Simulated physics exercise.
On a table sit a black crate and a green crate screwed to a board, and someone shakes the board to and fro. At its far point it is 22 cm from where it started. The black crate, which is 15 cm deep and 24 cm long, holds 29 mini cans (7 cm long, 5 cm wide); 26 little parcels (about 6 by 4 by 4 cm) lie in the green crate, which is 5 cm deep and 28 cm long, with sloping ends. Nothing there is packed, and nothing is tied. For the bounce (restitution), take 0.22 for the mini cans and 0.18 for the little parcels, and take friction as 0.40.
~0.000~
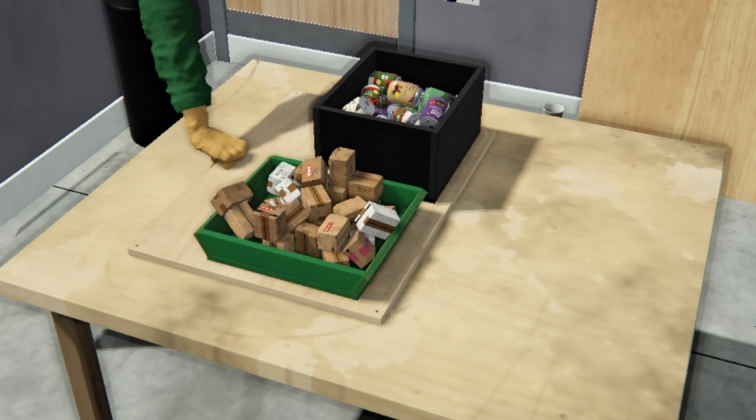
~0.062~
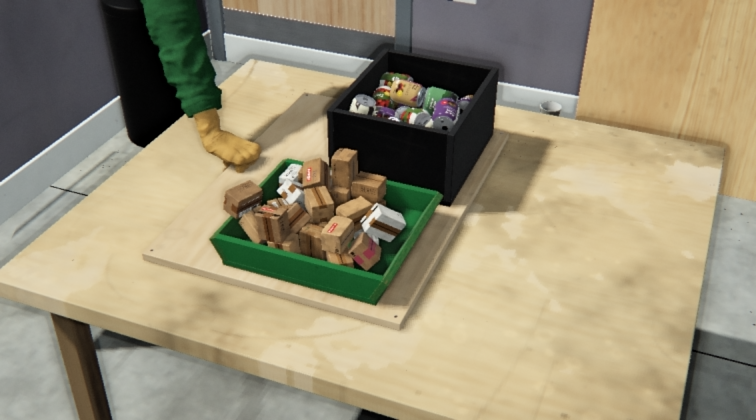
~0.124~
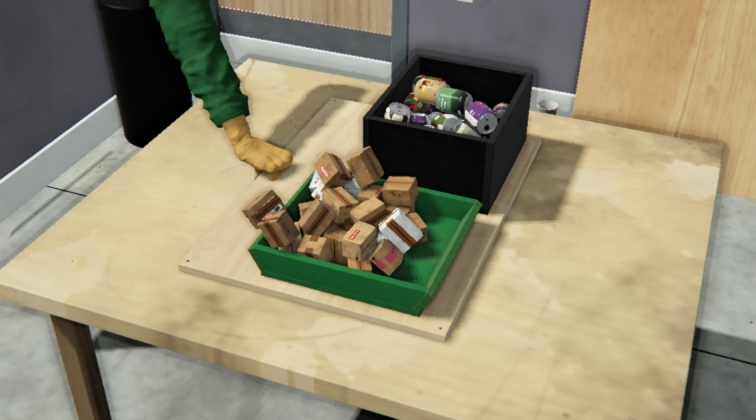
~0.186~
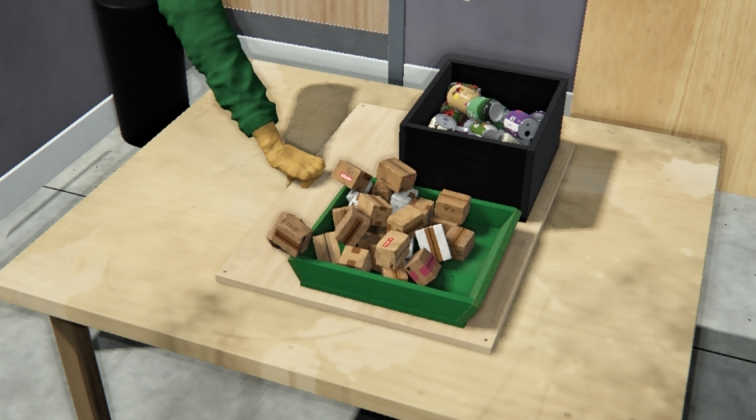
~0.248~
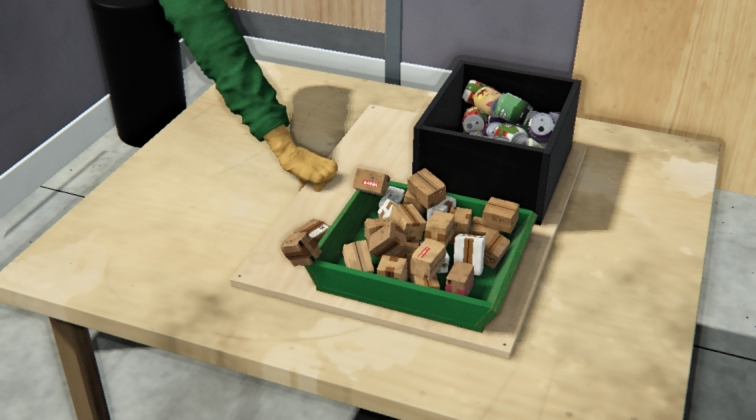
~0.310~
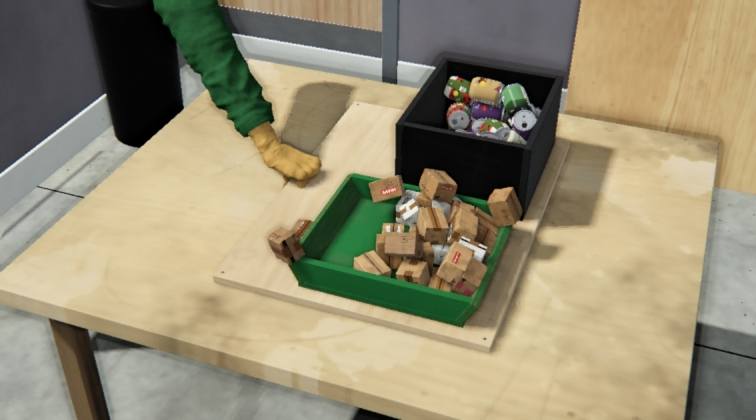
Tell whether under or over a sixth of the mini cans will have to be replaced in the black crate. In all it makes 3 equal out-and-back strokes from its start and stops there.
Of the mini cans, under a sixth will have to be replaced.
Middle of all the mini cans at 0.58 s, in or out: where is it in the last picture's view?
Near (411, 122).
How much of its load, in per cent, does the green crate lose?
Lost: Green crate 35 per cent.
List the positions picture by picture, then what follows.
In the first picture (we follow the rim corner now nearest the camera; the camera moves round a little), black crate at (433, 130); green crate at (365, 274); board 0 cm from its start; nothing out yet.
The second picture shows black crate at (449, 133); green crate at (383, 279); board 3 cm from its start.
The third picture shows black crate at (488, 140); green crate at (428, 290); board 11 cm from its start; 1 out, the lowest parcel at (264, 209).
The fourth picture shows black crate at (528, 148); green crate at (474, 301); board 19 cm from its start; 1 out, the lowest parcel at (287, 233).
The fifth picture shows black crate at (544, 150); green crate at (492, 306); board 22 cm from its start; 2 out, the lowest parcel at (313, 237).
The sixth picture shows black crate at (525, 146); green crate at (472, 301); board 18 cm from its start; 1 out, the lowest parcel at (304, 238).
After 0.58 s, 0 of 29 out of the black crate and 4 of 26 out of the green crate.
After 0.91 s, 0 of 29 out of the black crate and 8 of 26 out of the green crate.
After 1.38 s, 1 of 29 out of the black crate and 10 of 26 out of the green crate.
Final count (at 1.98 s), 1 of 29 out of the black crate and 9 of 26 out of the green crate. Asked share, 1 of 29, 3 per cent.
